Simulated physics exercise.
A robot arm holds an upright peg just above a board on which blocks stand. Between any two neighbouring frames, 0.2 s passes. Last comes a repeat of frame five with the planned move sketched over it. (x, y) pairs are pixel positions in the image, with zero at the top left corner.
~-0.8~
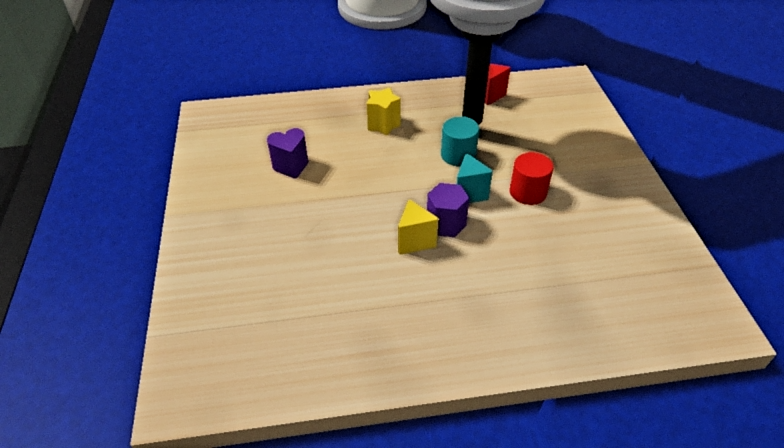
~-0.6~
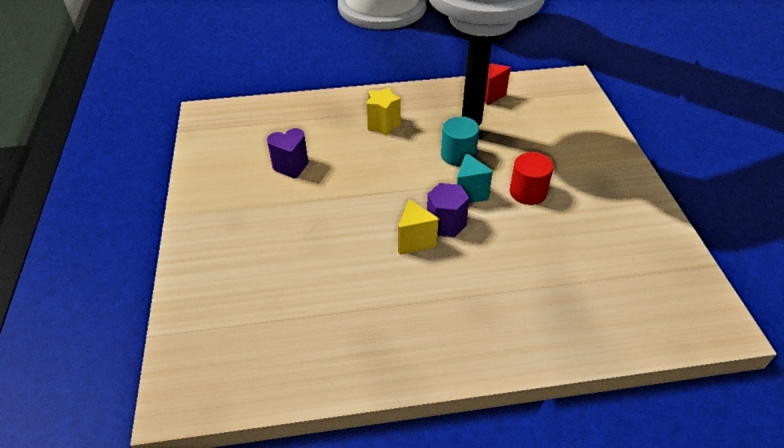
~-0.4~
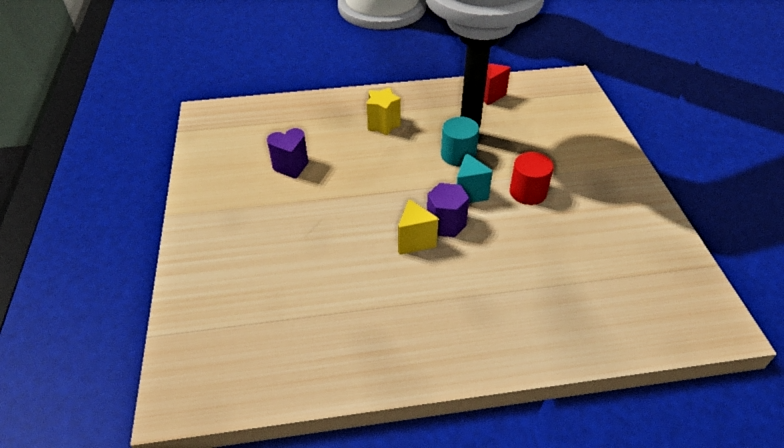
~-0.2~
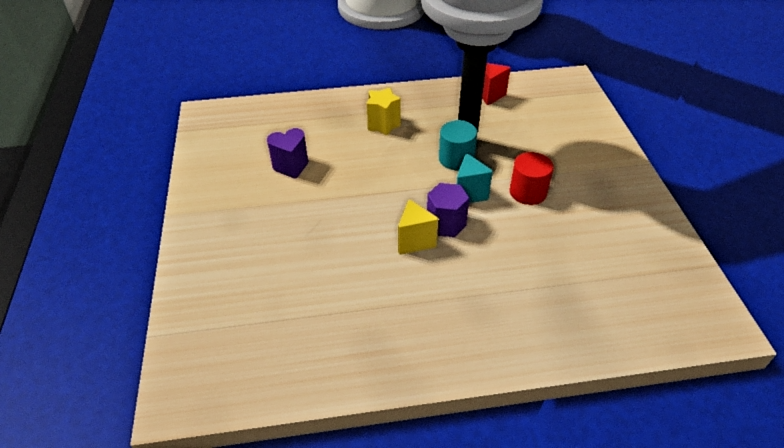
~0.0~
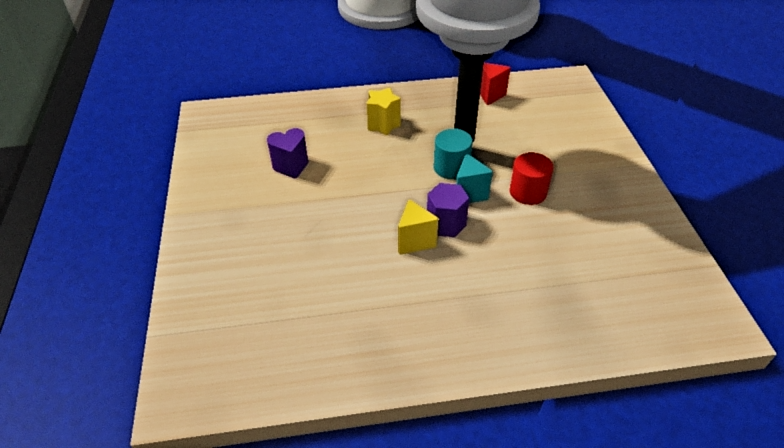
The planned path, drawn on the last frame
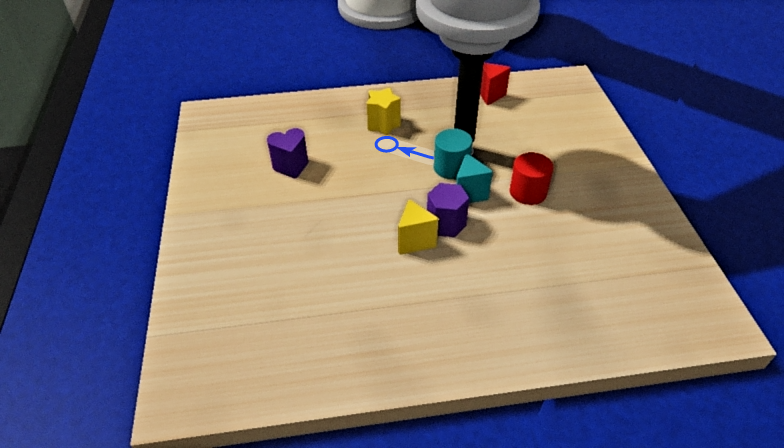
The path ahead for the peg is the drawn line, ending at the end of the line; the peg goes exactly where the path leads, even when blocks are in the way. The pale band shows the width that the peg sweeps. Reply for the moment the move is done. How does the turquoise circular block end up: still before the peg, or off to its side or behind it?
Beside or behind, I predict.
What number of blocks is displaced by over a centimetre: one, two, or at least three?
That's one.
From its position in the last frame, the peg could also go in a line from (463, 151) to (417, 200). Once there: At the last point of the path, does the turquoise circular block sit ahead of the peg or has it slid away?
The turquoise circular block is leading.
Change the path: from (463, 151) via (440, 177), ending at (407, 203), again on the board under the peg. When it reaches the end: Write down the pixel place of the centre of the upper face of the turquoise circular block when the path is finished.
When the path ends, it will be at (407, 198).
The drawn path runs from (463, 151) via (439, 158) and (412, 152), ending at (387, 144).
On the path given first. Halfway along, peg at (425, 144); turquoise circular block at (442, 150).
At the end, peg at (387, 133); yellow star block not moved; turquoise circular block at (442, 150).
